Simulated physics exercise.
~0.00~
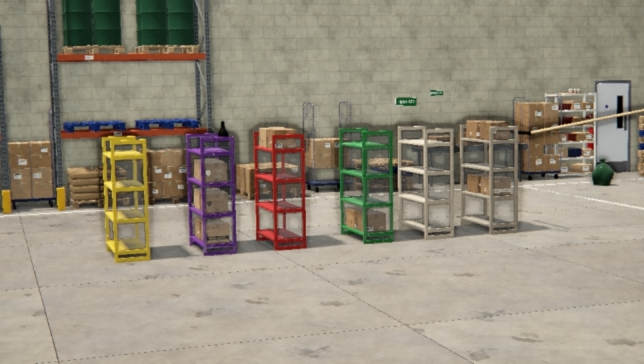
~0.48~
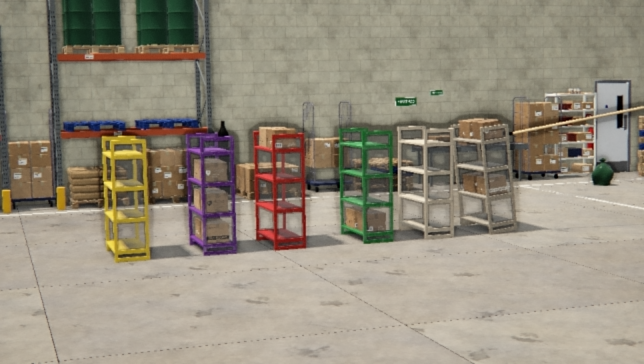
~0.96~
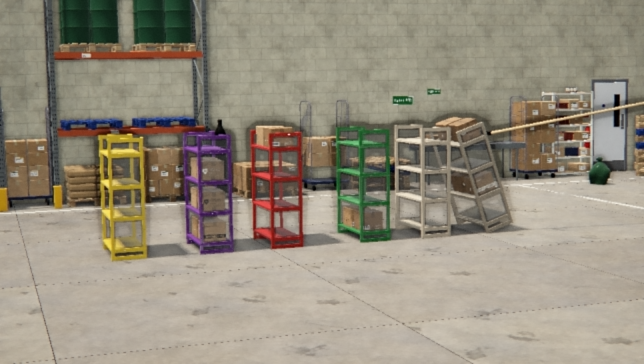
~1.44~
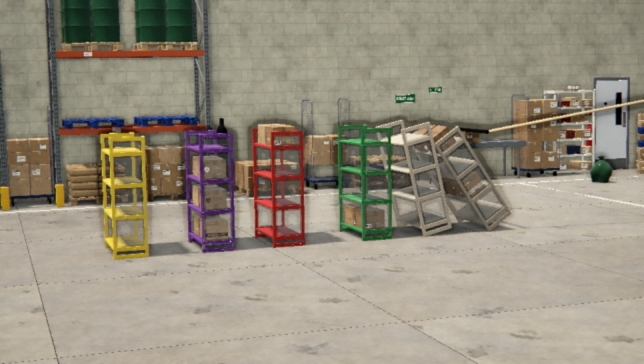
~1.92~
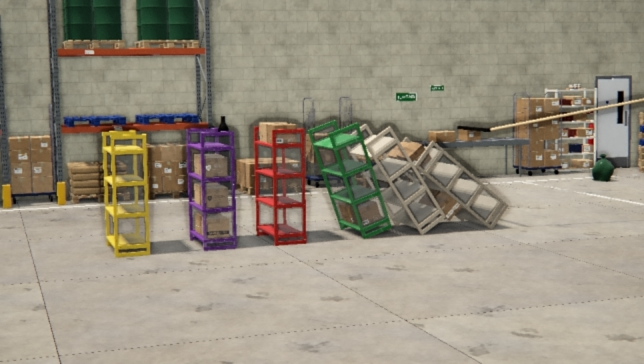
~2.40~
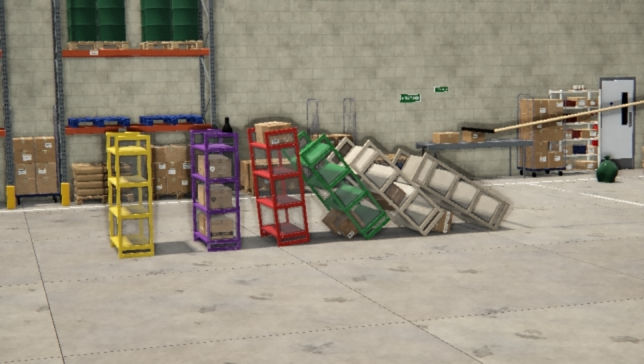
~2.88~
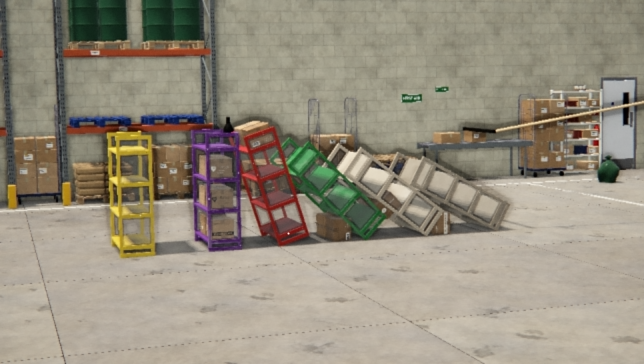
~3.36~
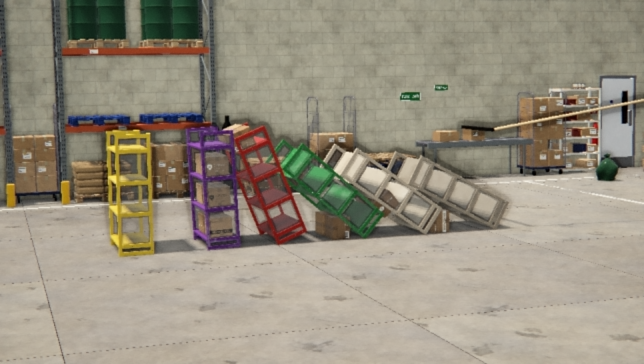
A row of light shelving racks toppled leftward like dominoes after a pole nudged the one on the right end, the two pale racks and the green one slumping over until the red rack leaned toward the purple, which stayed upright beside the yellow.
